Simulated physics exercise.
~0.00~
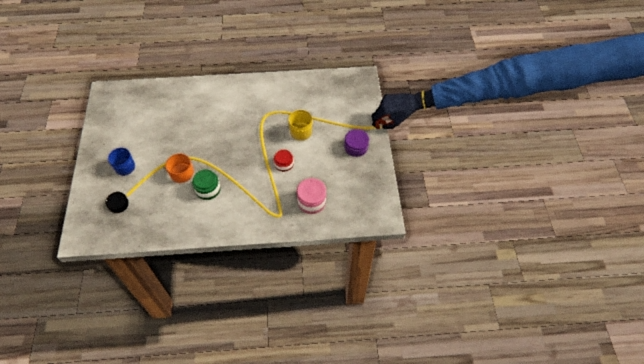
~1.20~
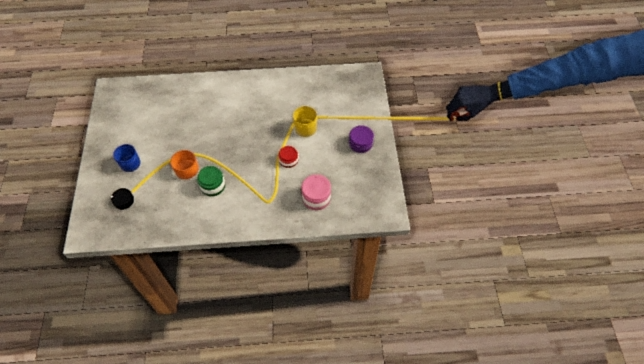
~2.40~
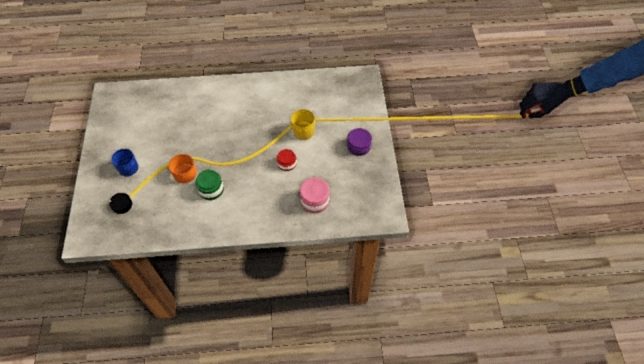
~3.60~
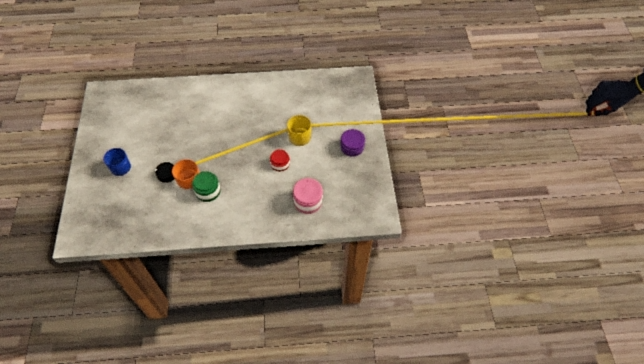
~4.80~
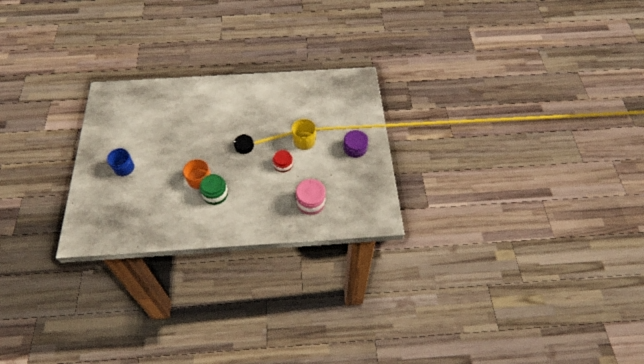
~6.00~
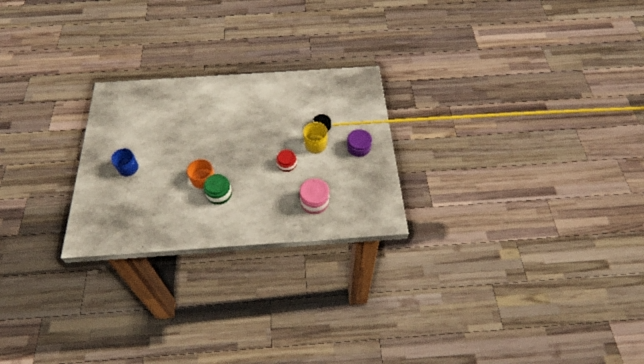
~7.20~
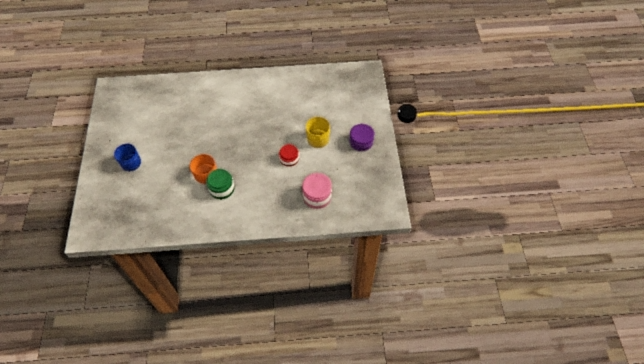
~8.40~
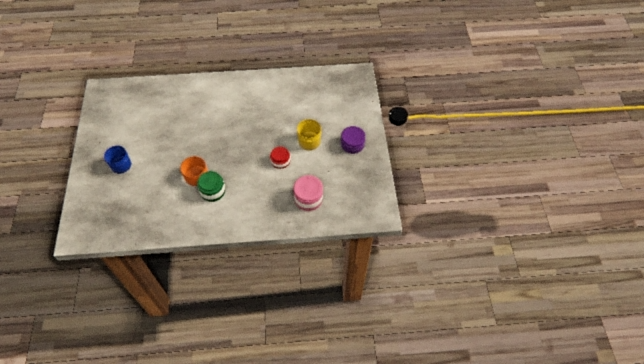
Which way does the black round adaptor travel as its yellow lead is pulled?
It moves to the right across the table, ending up just beyond the table's right edge.
